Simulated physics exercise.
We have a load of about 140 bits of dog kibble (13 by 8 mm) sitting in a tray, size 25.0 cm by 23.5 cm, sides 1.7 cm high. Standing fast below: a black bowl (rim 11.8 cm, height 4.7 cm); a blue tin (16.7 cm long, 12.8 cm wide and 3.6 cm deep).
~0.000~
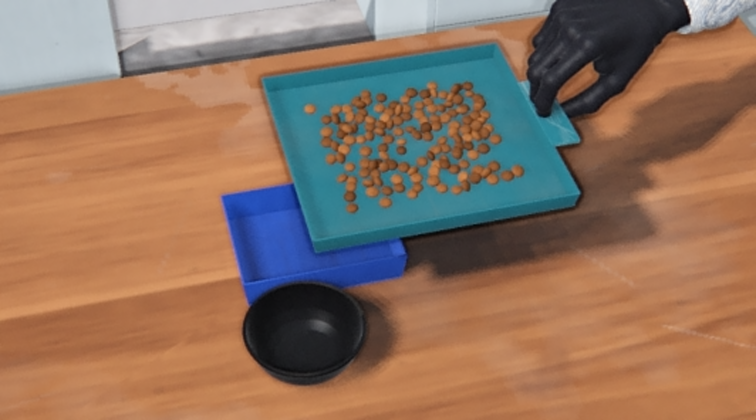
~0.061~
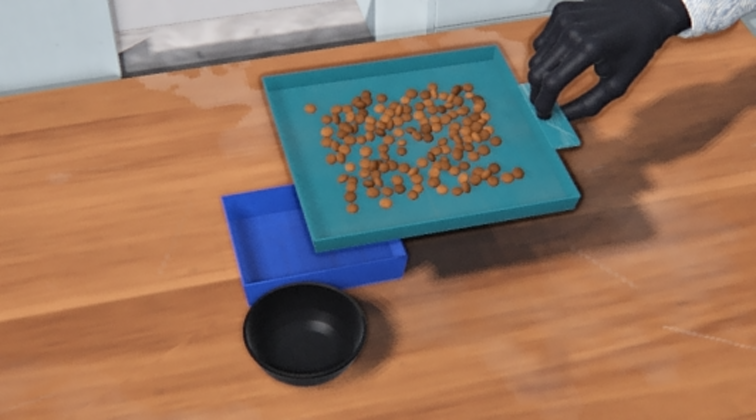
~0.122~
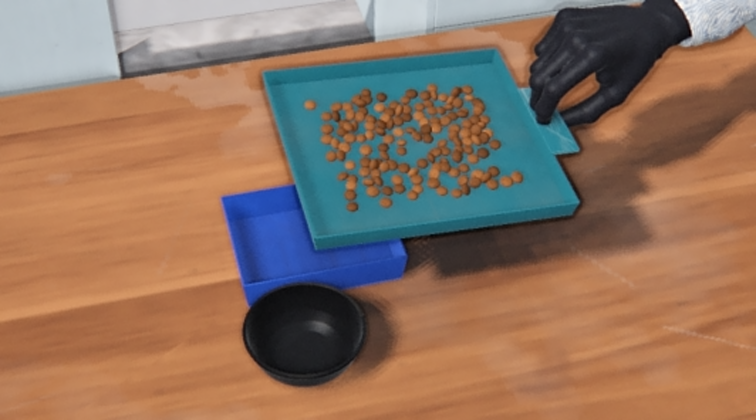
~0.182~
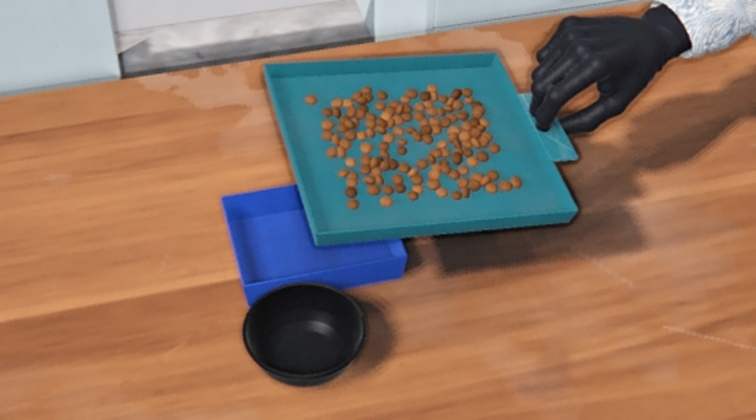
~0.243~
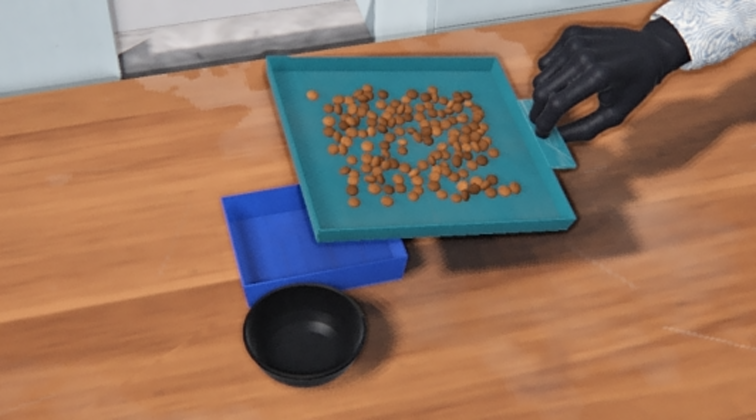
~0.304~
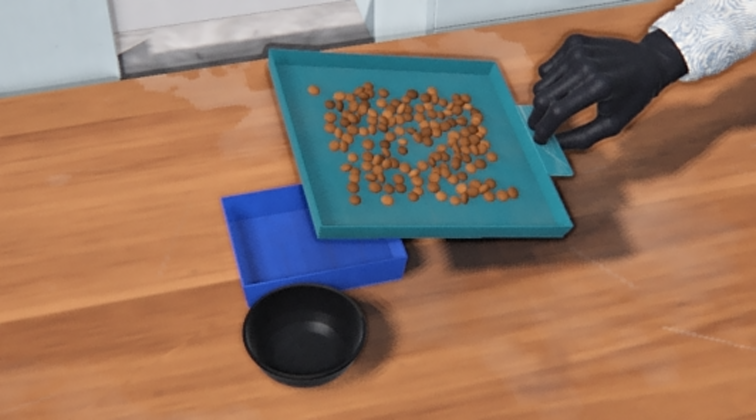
Teal tray of brown kibble tilting gradually down to the right in a black-gloved hand, above a blue tin and black bowl.
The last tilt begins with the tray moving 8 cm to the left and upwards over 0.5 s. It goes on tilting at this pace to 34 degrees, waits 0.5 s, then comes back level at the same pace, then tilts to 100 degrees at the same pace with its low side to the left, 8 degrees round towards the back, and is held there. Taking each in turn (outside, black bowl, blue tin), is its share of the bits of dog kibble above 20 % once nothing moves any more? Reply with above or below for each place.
Outside: Above, black bowl: Below, blue tin: Above.
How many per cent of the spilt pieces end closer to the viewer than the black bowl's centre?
I'd say somewhere near 10 in a hundred.
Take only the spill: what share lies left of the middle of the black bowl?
Share on that side: Approx. 80 %.
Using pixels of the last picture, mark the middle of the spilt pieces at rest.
At about (209, 323).
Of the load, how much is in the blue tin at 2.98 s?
I'd say close to 15 per cent has got there by then.
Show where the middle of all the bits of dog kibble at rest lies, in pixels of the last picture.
Centre at rest: Approx. (287, 273) px.
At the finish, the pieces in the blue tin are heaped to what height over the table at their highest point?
I'd guess close to 2.0 centimetres.
Then, at 1.33 s, tilt 28 degrees; tray 100 %; middle of all pieces on or above the table near (492, 179).
Then, at 2.19 s, tilt 18 degrees; tray 100 %; middle of all pieces on or above the table near (451, 113).
Then, at 2.98 s, tilt 66 degrees; blue tin 15 %, outside 25 %, tray 60 %; middle of all pieces on or above the table near (268, 238).
Then, at 3.74 s, tilt 100 degrees; blue tin 40 %, outside 30 %, tray 15 %, black bowl 15 %; middle of all pieces on or above the table near (285, 273).
In the end, at 4.4 s, blue tin 50 %, outside 35 %, tray 5 %, black bowl 15 %.
